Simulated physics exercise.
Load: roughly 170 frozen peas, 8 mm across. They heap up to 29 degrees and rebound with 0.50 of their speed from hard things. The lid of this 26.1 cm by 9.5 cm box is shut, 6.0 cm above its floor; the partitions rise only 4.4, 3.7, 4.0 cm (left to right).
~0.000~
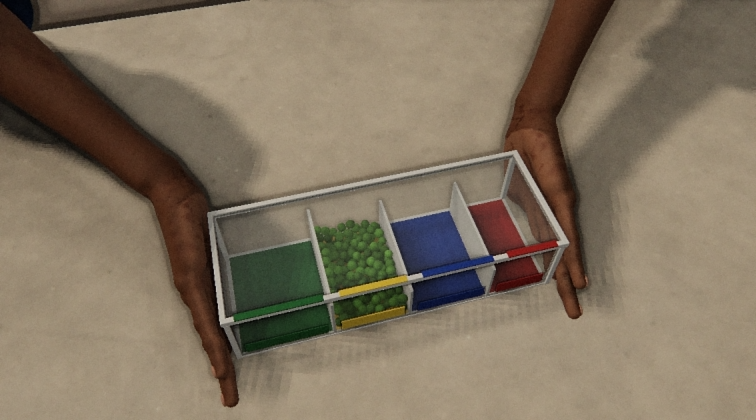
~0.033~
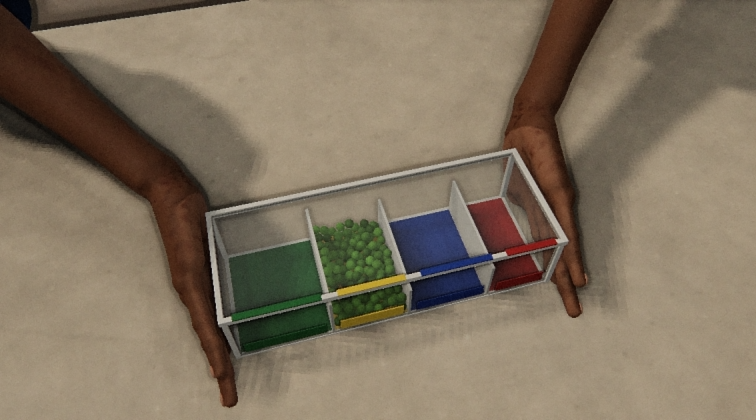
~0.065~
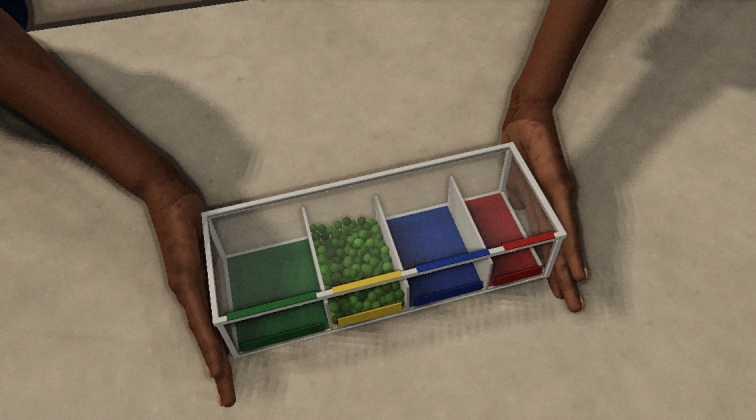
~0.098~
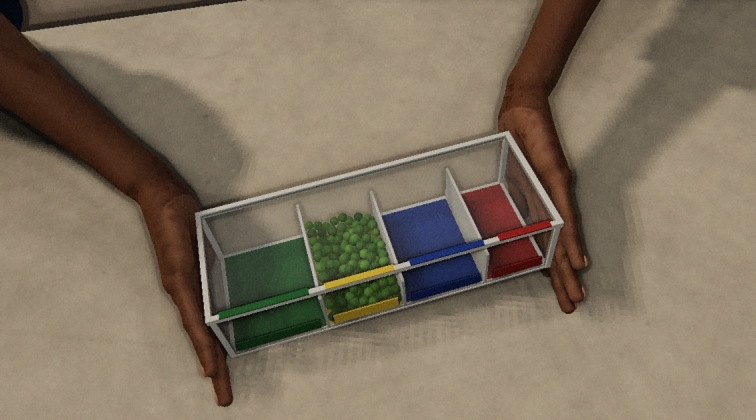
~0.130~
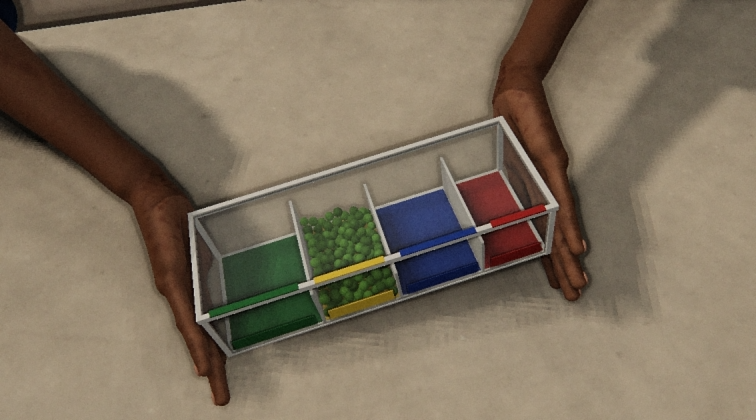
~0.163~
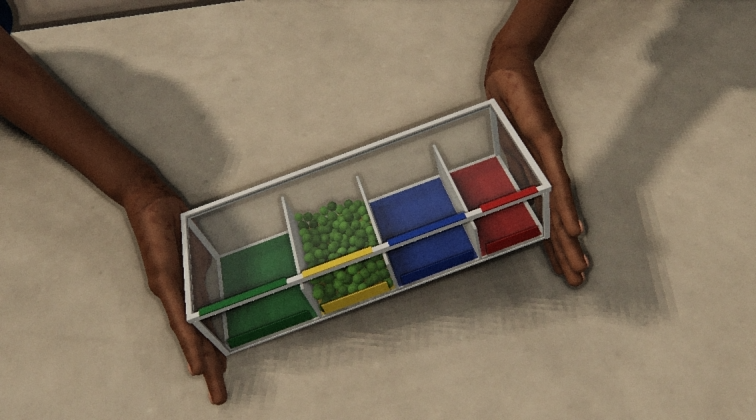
Two hands tilting a clear box of coloured compartments, its right end rising while green peas sit in the yellow section.
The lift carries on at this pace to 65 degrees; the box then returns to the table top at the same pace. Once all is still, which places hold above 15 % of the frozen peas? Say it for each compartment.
Red compartment: Below; blue compartment: Below; green compartment: Below; yellow compartment: Above.
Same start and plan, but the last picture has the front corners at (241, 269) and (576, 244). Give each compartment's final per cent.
Red 5; blue 15; green 0; yellow 80.
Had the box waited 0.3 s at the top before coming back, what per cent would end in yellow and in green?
Then: Yellow 100; green 0.
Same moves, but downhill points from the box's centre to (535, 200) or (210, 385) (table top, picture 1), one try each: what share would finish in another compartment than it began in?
Some 15 and 0 per cent.
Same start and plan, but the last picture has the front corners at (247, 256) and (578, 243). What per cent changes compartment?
Then about 30 per cent.
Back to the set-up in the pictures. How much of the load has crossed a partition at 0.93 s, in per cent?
Some 5 per cent.
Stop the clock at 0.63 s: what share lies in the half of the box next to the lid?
About 10 per cent.
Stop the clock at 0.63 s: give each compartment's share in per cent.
Red 0; blue 0; green 0; yellow 100.
Then, at 0.63 s, tilt 64 degrees; yellow 100 %.
After 0.93 s, tilt 28 degrees; green 5 %, yellow 95 %.
After 1.34 s, tilt 0 degrees; green 5 %, yellow 95 %.
At rest (2.1 s), red 0 %, blue 0 %, green 5 %, yellow 95 %.
